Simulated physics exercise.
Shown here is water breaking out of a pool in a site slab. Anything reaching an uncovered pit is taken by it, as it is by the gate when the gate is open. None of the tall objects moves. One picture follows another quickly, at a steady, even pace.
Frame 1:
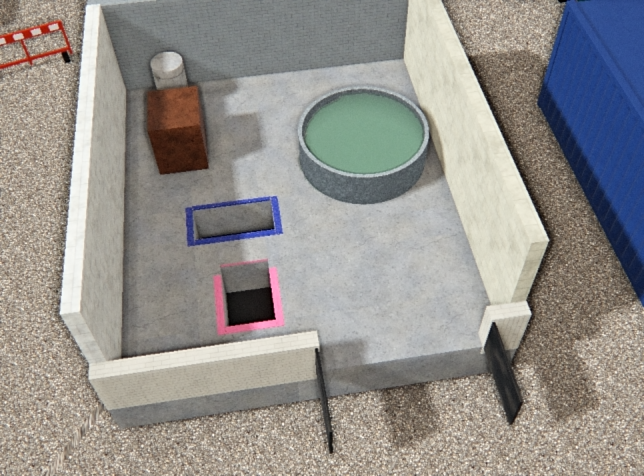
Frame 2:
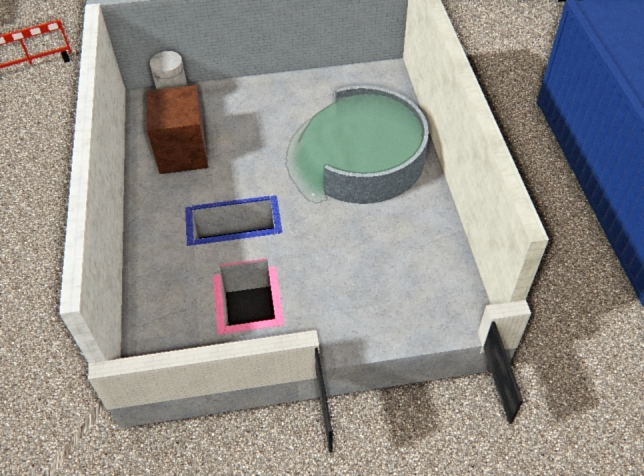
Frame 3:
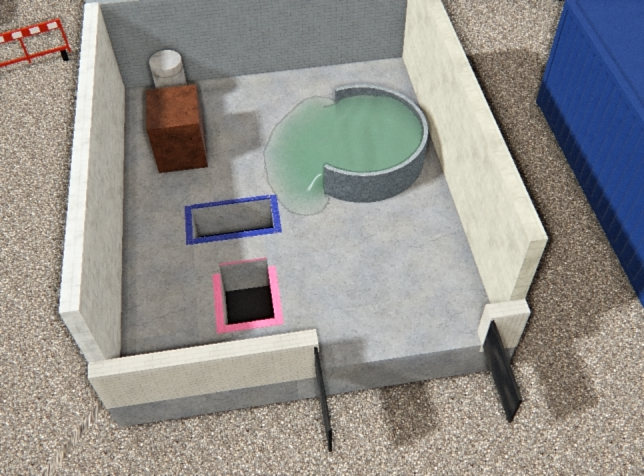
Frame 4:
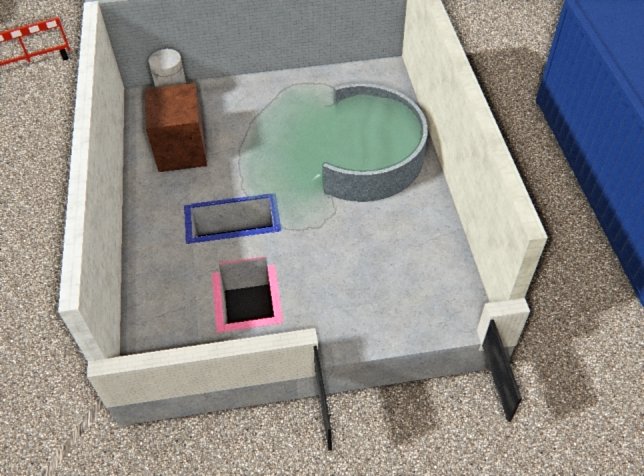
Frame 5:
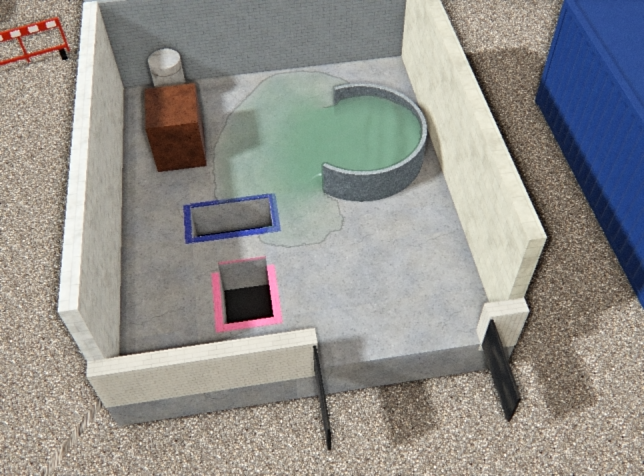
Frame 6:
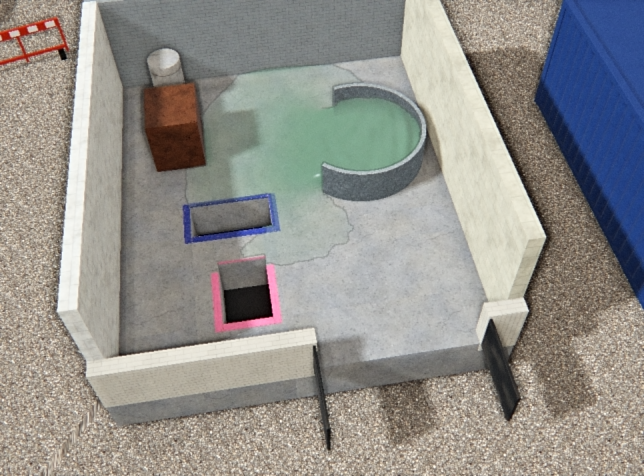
In a walled concrete yard, the left side of a round pool opened and green water poured out, spreading left across the floor past the blue-edged pit and close to the brown block.
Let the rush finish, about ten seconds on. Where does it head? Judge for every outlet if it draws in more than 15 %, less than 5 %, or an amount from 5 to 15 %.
Result: The gate swallows below five per cent; the blue pit swallows beyond fifteen per cent; the pink pit swallows five to fifteen per cent.
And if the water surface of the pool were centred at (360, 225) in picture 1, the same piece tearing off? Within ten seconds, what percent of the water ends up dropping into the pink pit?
Share in the pink pit - 40 %.
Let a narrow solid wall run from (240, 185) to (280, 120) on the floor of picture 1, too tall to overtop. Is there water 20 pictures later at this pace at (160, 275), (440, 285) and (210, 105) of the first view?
Result, listed order: Spot 1 kept clear of the flood, spot 2 kept clear of the flood, spot 3 reached by the flood.
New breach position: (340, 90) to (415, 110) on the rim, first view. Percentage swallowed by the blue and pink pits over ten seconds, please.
The blue pit takes 20 per cent and the pink pit 2 per cent.
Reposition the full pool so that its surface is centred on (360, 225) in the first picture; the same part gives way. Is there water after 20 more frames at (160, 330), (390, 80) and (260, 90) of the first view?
Soaked - unflooded - soaked.
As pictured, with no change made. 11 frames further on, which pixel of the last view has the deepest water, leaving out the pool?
Somewhere close to (204, 83).
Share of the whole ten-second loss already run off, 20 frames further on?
I make it 35 per cent.
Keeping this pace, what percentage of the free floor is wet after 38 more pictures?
70 %, roughly.
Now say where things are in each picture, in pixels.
In the first frame, still water in the round pool at (363, 133).
In the second frame, the front is at a hidden place, out from the gap at (303, 145).
In the third frame, water pours out at (302, 145) and has run to a hidden place.
In the fourth frame, water pours out at (302, 145) and has run to (316, 86).
In the fifth frame, the front is at (275, 241), out from the gap at (301, 146).
In the sixth frame, water pours out at (301, 146) and has run to (255, 255).
A moment on, water covers 35 % of the floor; the gate 0 %, the blue pit 6 %, the pink pit 1 %.
Next, water covers 40 % of the floor; the gate 0 %, the blue pit 10 %, the pink pit 1 %.
Then, water covers 55 % of the floor; the gate 0 %, the blue pit 15 %, the pink pit 1 %.
Later, water covers 70 % of the floor; the gate 0 %, the blue pit 26 %, the pink pit 3 %.
In the end, water covers 90 % of the floor; the gate 2 %, the blue pit 35 %, the pink pit 8 %.
